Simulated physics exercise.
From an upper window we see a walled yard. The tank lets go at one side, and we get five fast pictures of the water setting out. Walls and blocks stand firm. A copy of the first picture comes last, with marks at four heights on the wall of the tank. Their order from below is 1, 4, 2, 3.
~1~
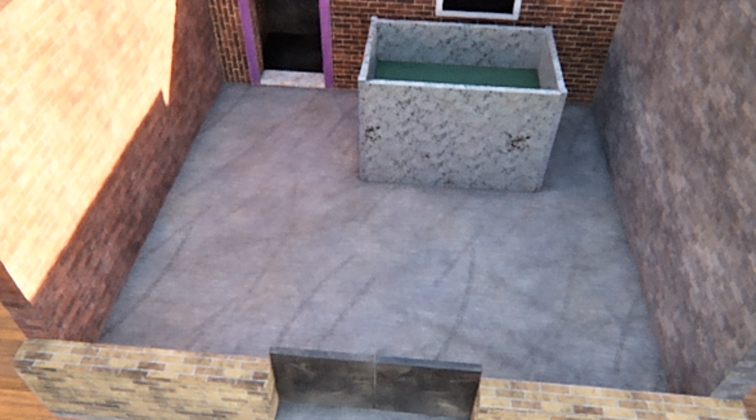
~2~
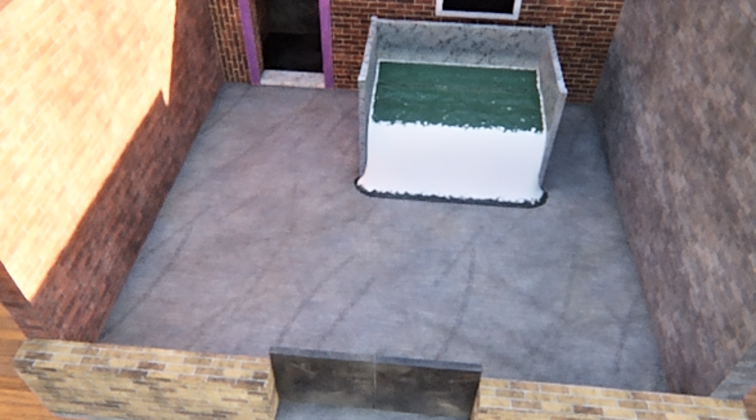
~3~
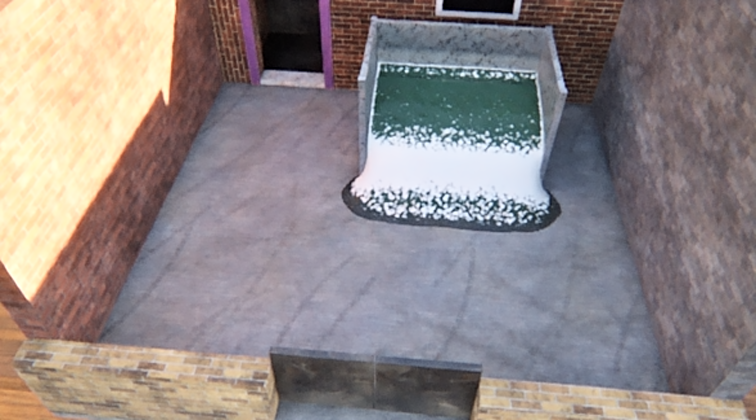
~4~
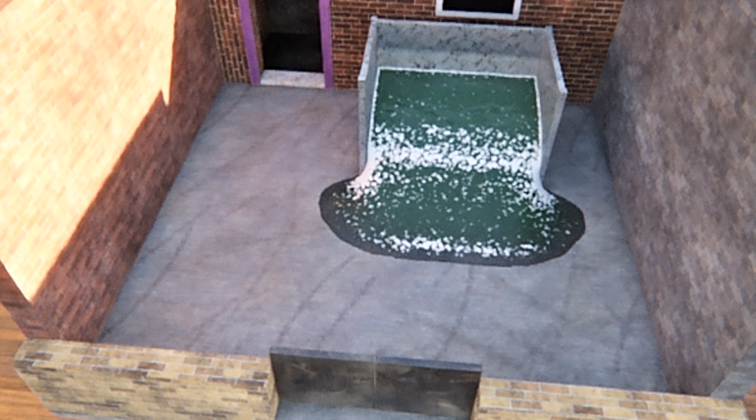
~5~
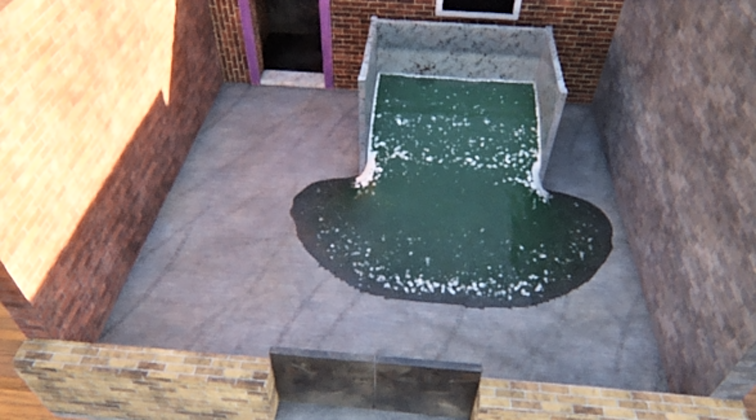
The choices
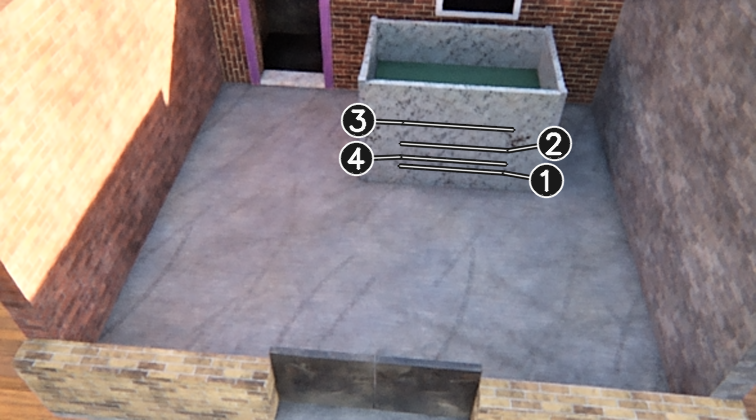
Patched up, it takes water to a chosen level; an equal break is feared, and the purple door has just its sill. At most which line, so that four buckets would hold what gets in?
Choose 2.
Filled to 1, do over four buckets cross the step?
No, that is safe.
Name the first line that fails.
It is 3.
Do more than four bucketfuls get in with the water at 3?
Yes.
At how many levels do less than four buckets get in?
Three of them.
On the marked copy, 1 at (451, 169); 2 at (454, 147); 3 at (457, 126); 4 at (452, 160); from the bottom up 1, 4, 2, 3.
If 1 is chosen, nothing gets over.
If 2 is chosen, a bucket or two gets in.
If 3 is chosen, about 10 bucketfuls get in.
If 4 is chosen, nothing gets over.
